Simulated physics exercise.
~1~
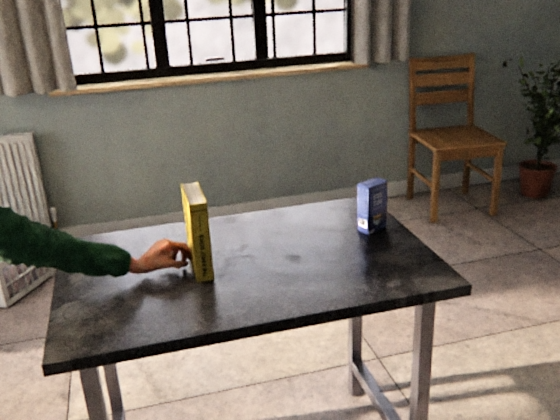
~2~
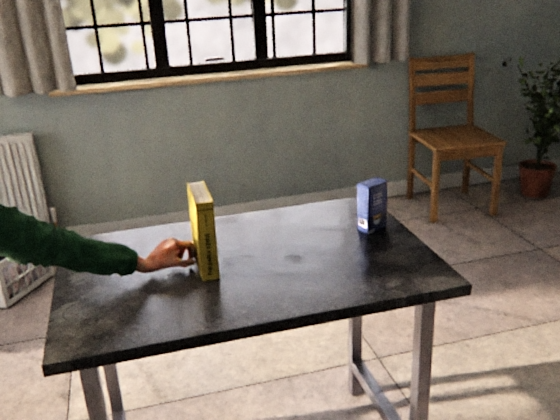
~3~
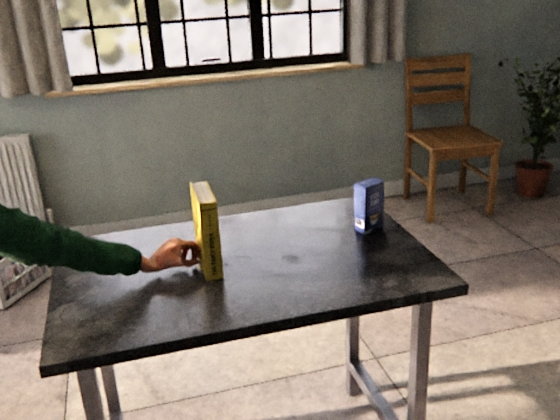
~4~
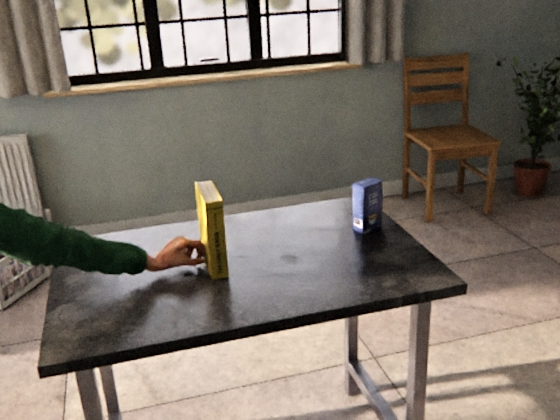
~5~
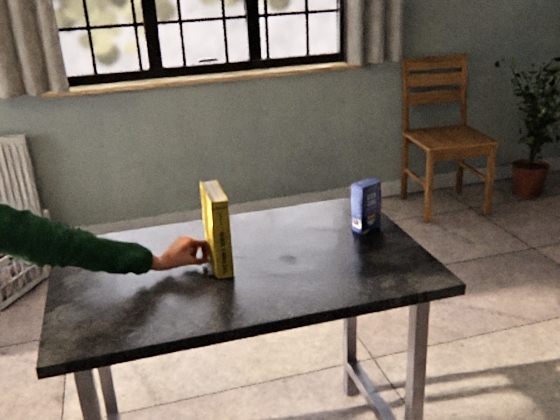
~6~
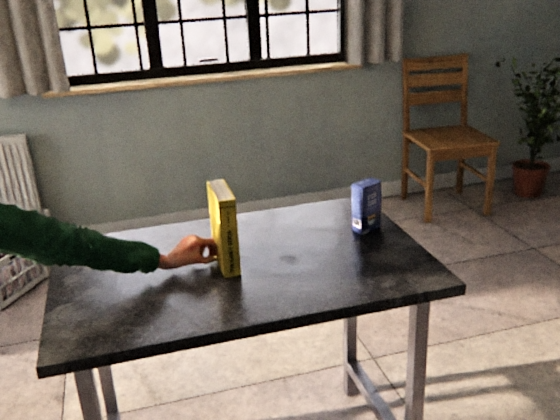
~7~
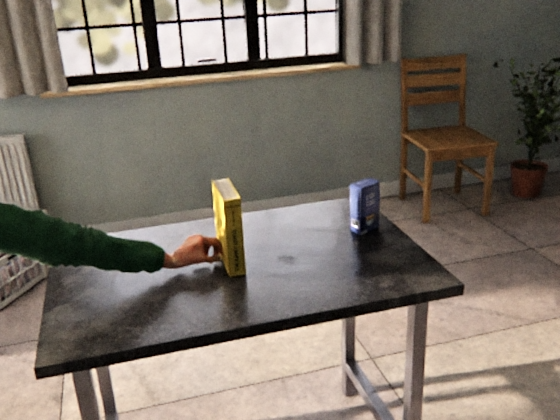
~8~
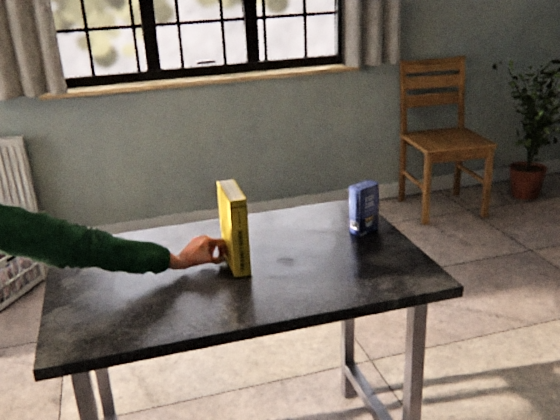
To begin with, a yellow book stands upright on a dark table while a hand in a green sleeve reaches in from the left, its fingers at the book's side. A smaller blue packet stands farther back on the right, with a window, a wooden chair and a potted plant beyond. The hand pushes the book gently to the right, and it slides a little without tipping. The fingers stay close as the book keeps edging across the tabletop. Finally, the yellow book is still upright, slightly right of where it began, and the blue packet remains in its place.
